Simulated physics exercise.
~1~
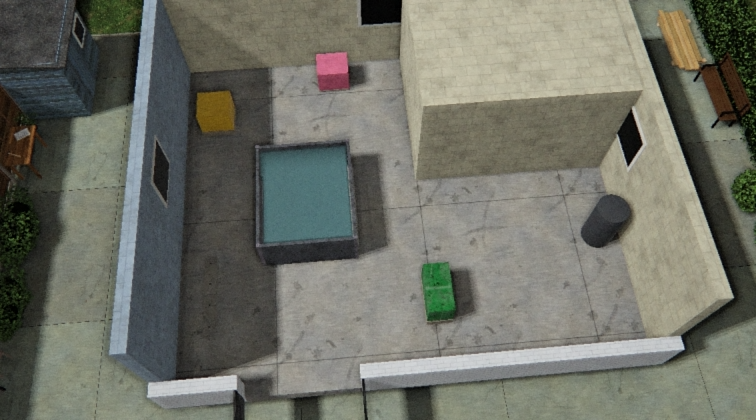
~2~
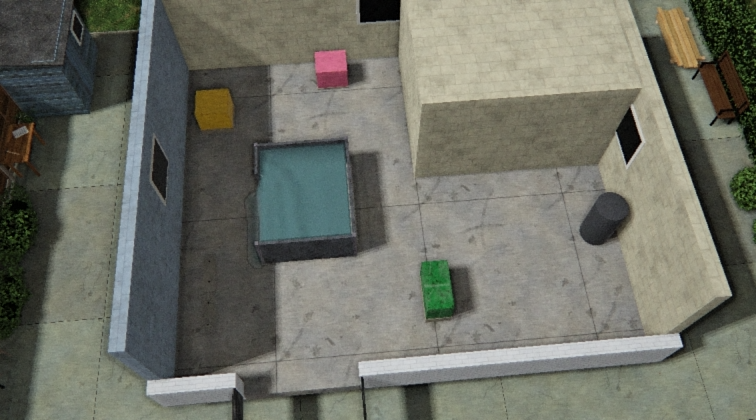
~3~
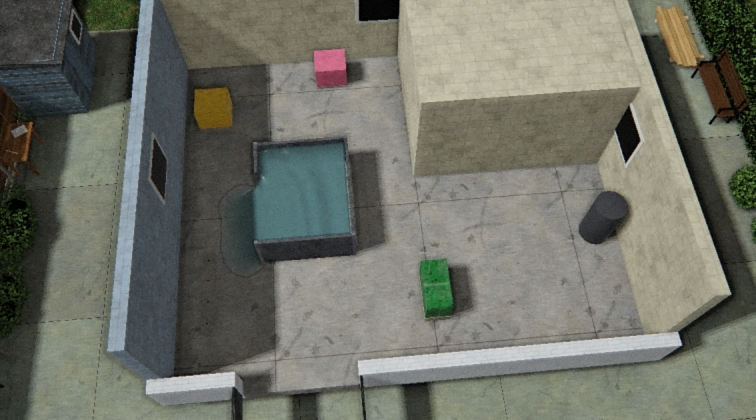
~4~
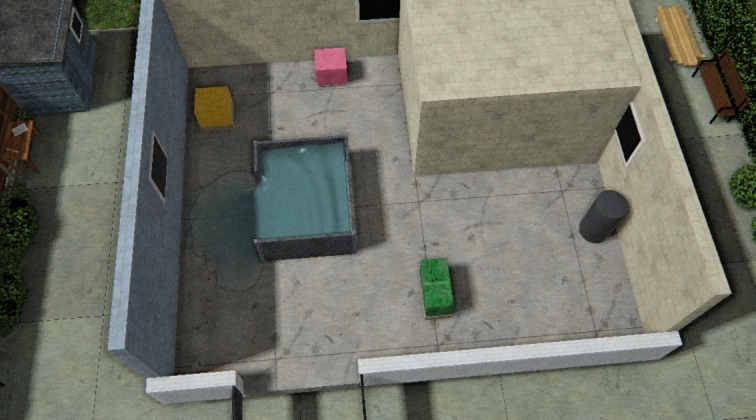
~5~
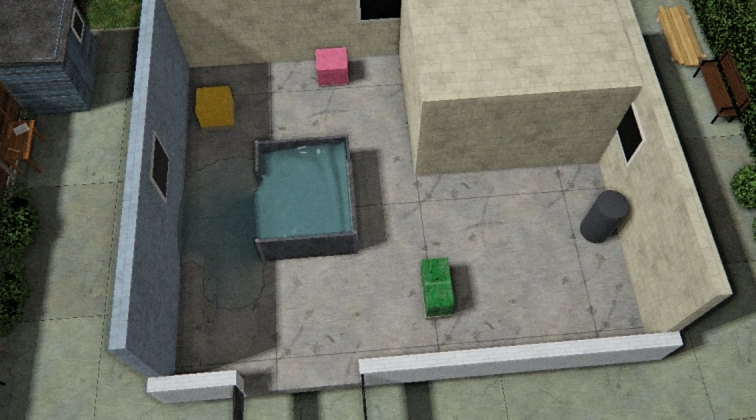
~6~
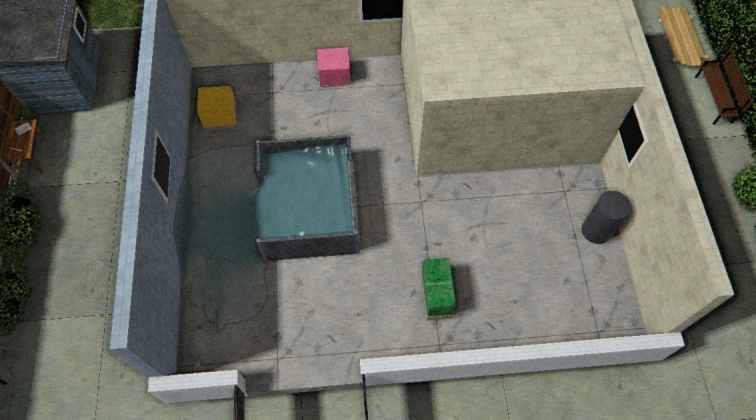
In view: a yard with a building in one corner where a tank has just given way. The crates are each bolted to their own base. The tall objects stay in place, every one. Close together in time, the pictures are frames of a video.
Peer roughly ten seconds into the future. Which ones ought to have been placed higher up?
In the end the yellow crate is not above the water. The pink crate is not above the water. The green crate stays above the water.
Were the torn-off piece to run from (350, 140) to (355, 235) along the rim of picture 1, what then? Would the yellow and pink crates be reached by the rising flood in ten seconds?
First, the yellow crate is not reached; second, the pink crate is flooded.
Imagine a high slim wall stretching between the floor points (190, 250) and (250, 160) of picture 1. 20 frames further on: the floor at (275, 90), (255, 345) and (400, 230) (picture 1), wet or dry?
As listed: Wet, awash, dry.
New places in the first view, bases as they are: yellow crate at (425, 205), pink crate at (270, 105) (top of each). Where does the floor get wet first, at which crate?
That should be the pink one.
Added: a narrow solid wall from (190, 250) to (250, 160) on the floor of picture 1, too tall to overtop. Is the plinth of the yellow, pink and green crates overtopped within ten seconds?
Yellow: Stays clear; pink: Is reached; green: Stays clear.
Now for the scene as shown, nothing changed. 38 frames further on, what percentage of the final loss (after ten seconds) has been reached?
That comes to 65 per cent, as I work it out.
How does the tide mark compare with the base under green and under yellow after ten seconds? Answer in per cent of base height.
The first comes to 80 per cent and the second to 200 per cent.
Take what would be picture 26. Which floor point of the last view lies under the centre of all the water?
About (262, 226).
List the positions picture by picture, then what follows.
The first frame shows still water in the water tank at (305, 193).
In the second frame, the front is at (254, 264), out from the gap at (263, 220).
In the third frame, the front is at (244, 272), out from the gap at (262, 220).
In the fourth frame, the front is at (194, 209), out from the gap at (263, 220).
In the fifth frame, water pours out at (264, 220) and has run to (185, 187).
In the sixth frame, water pours out at (265, 220) and has run to (187, 164).
A moment on, water covers 15 % of the floor; the yellow crate water round its plinth, the pink crate not reached, the green crate not reached.
Next, water covers 25 % of the floor; the yellow crate water round its plinth, the pink crate not reached, the green crate not reached.
Then, water covers 55 % of the floor; the yellow crate water round its plinth, the pink crate water round its plinth, the green crate water round its plinth.
Later, water covers 80 % of the floor; the yellow crate water round its plinth, the pink crate water round its plinth, the green crate water round its plinth.
In the end, water covers 95 % of the floor; the yellow crate was topped, the pink crate was topped, the green crate stayed above the water.
